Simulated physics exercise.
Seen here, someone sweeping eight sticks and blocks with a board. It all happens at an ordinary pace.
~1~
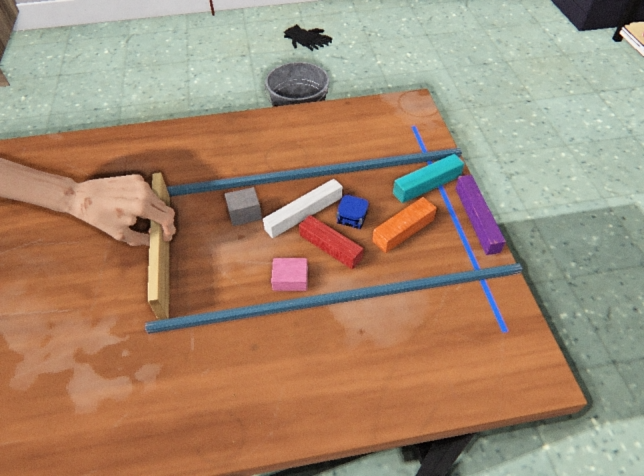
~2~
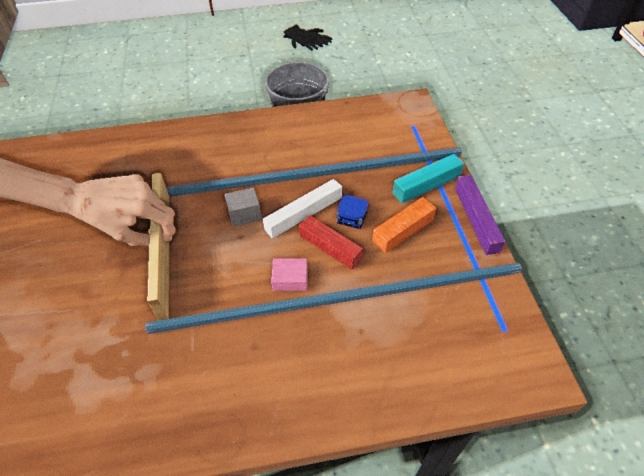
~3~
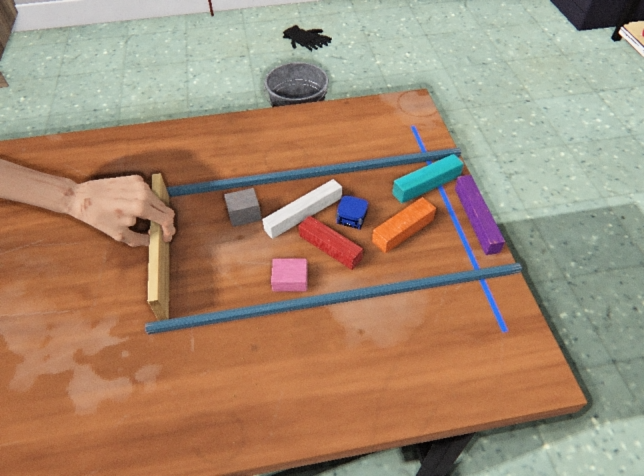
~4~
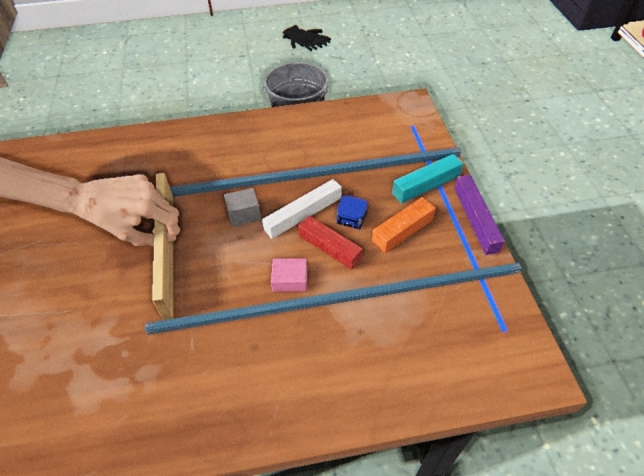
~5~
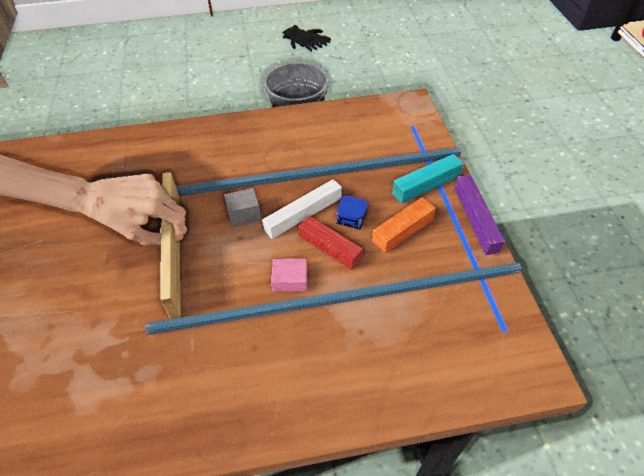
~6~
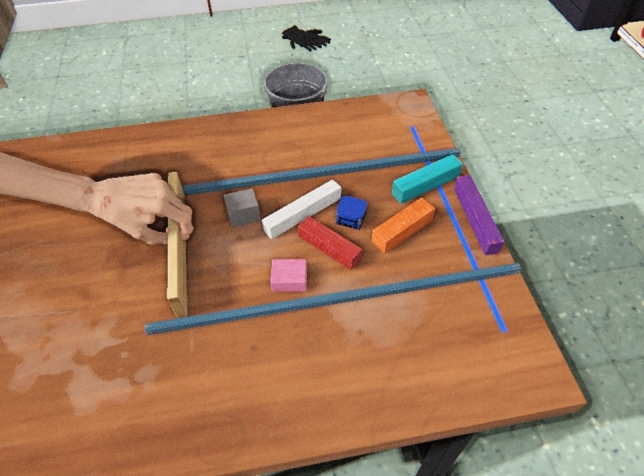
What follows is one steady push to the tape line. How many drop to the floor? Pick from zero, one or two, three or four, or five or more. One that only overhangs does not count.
In the end the number that fall off is three or four.
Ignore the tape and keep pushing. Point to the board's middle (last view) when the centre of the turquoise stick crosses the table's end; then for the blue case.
About (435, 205), and (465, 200) for the other.
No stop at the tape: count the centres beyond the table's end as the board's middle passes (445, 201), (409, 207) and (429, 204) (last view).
The counts: 3, 0 and 1.
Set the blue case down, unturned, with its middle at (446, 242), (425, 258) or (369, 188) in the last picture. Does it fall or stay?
In turn it falls; drops off; is lost.
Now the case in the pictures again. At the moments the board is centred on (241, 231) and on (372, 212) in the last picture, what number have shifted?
The counts are 1 and 7.
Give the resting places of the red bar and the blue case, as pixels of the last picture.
The red bar at (497, 233), the blue case at (481, 211).
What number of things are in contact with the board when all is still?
That makes 4.
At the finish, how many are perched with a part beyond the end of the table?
Overhanging: 3.
Soon after, none off yet; purple bar at rest near (477, 214); turquoise stick at rest near (427, 179); orange bar at rest near (404, 225).
Then, none off yet; purple bar at rest near (477, 214); turquoise stick at rest near (427, 179); orange bar moved a little near (417, 217).
Further on, none off yet; purple bar moved a little near (495, 212); turquoise stick moved a little near (456, 180); orange bar moved about its own width near (470, 207).
At rest, the number that fall off is three or four; fallen, orange bar, turquoise stick and purple bar.
